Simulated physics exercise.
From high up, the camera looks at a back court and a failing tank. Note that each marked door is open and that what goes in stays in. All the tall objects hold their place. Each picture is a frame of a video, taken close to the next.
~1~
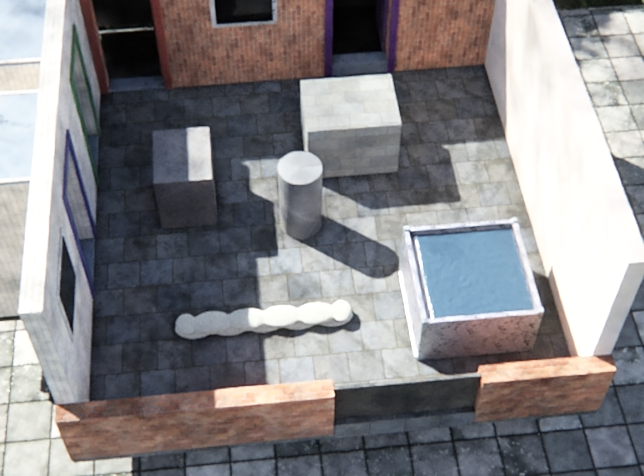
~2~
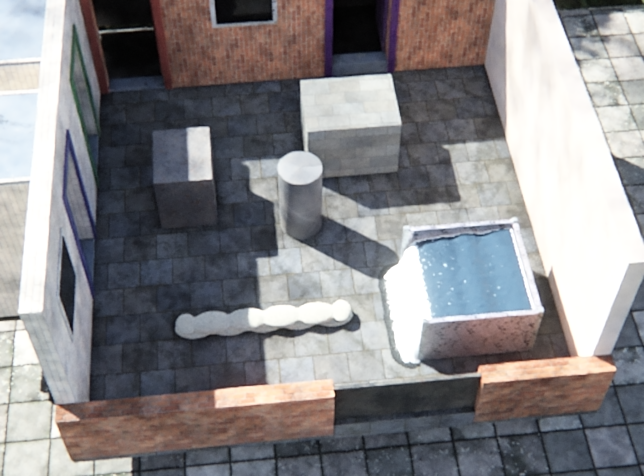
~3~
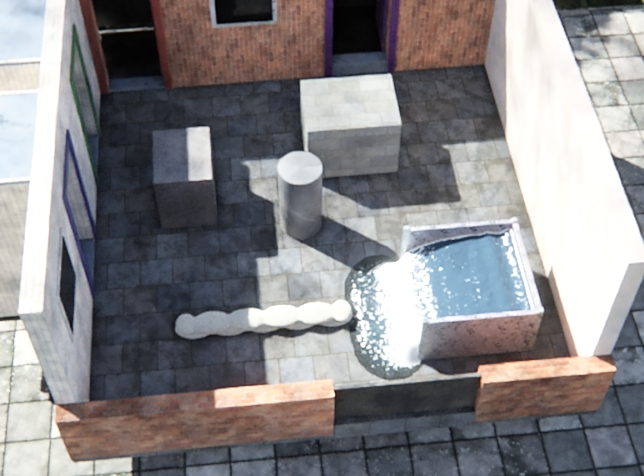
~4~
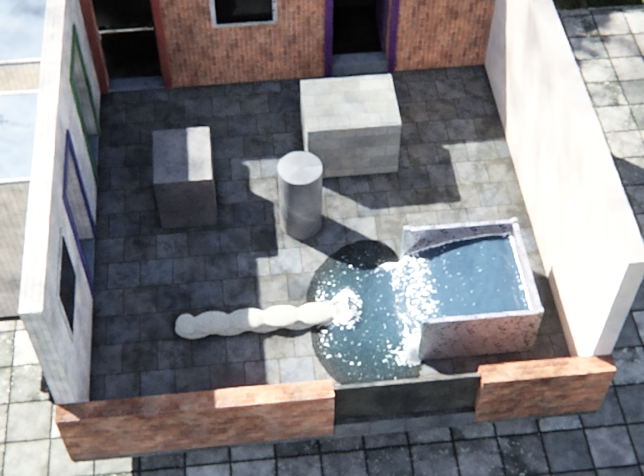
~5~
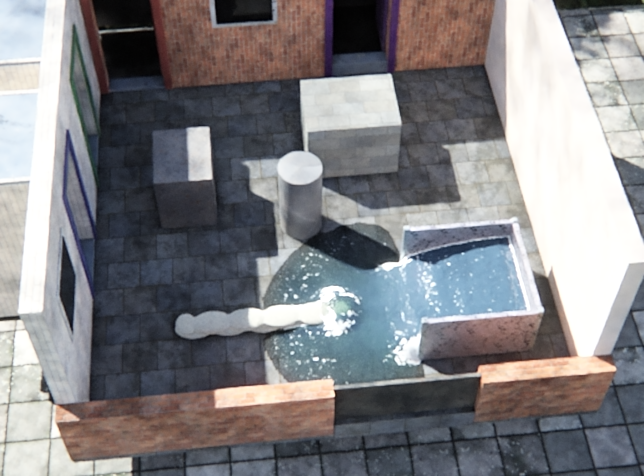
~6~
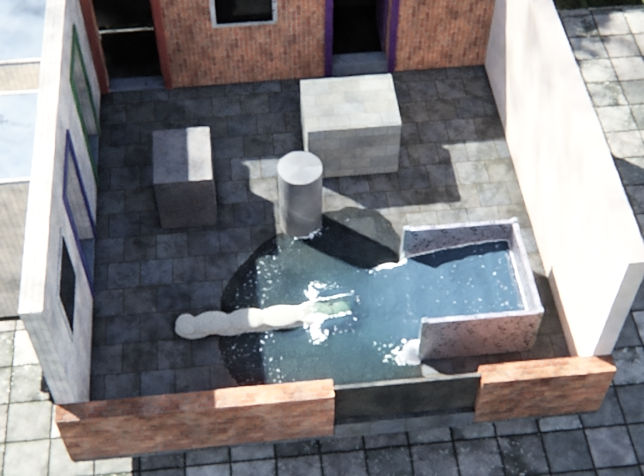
In a walled, paved back court seen from high up, an open tank gave way on its left side, and water gushed out, spreading leftward across the paving around a low, wavy pale shape.
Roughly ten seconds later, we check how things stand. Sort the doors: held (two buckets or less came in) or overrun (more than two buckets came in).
Sorted: Blue door overrun, green door held, purple door held, red door overrun.
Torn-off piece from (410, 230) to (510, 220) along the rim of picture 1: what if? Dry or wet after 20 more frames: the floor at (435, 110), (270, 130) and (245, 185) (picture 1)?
So: Wetted, then wetted, then wetted.
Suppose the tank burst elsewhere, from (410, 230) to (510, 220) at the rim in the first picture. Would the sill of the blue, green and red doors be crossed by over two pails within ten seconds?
Blue: Below the limit, green: Above the limit, red: Above the limit.
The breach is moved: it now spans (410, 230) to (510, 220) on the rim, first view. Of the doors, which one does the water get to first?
The door marked purple.
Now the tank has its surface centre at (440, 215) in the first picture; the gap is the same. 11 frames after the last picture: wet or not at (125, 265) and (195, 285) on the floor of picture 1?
Submerged and submerged.
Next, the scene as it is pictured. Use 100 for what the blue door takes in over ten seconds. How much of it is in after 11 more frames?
Working it through, I arrive at 30 %.
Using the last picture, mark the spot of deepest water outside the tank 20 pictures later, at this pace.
(172, 232).
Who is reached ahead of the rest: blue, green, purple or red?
The one in blue comes first.
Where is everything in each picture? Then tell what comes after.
The first frame shows the open tank at (471, 273) is whole and still.
In the second frame, water pours out at (414, 301) and has run to (411, 364).
In the third frame, water pours out at (414, 302) and has run to (380, 371).
In the fourth frame, water pours out at (414, 304) and has run to (339, 374).
In the fifth frame, water pours out at (414, 304) and has run to (276, 356).
In the sixth frame, the front is at (230, 360), out from the gap at (414, 304).
A moment on, water covers 40 % of the floor; the blue door wet at the sill, nothing in, the green door not reached, the purple door not reached, the red door not reached.
Next, water covers 45 % of the floor; the blue door over two buckets in, the green door wet at the sill, nothing in, the purple door not reached, the red door not reached.
Then, water covers 55 % of the floor; the blue door far over two buckets in, the green door wet at the sill, nothing in, the purple door not reached, the red door wet at the sill, nothing in.
Later, water covers 70 % of the floor; the blue door far over two buckets in, the green door wet at the sill, nothing in, the purple door not reached, the red door far over two buckets in.
In the end, water covers 90 % of the floor; the blue door far over two buckets in, the green door wet at the sill, nothing in, the purple door wet at the sill, nothing in, the red door far over two buckets in.
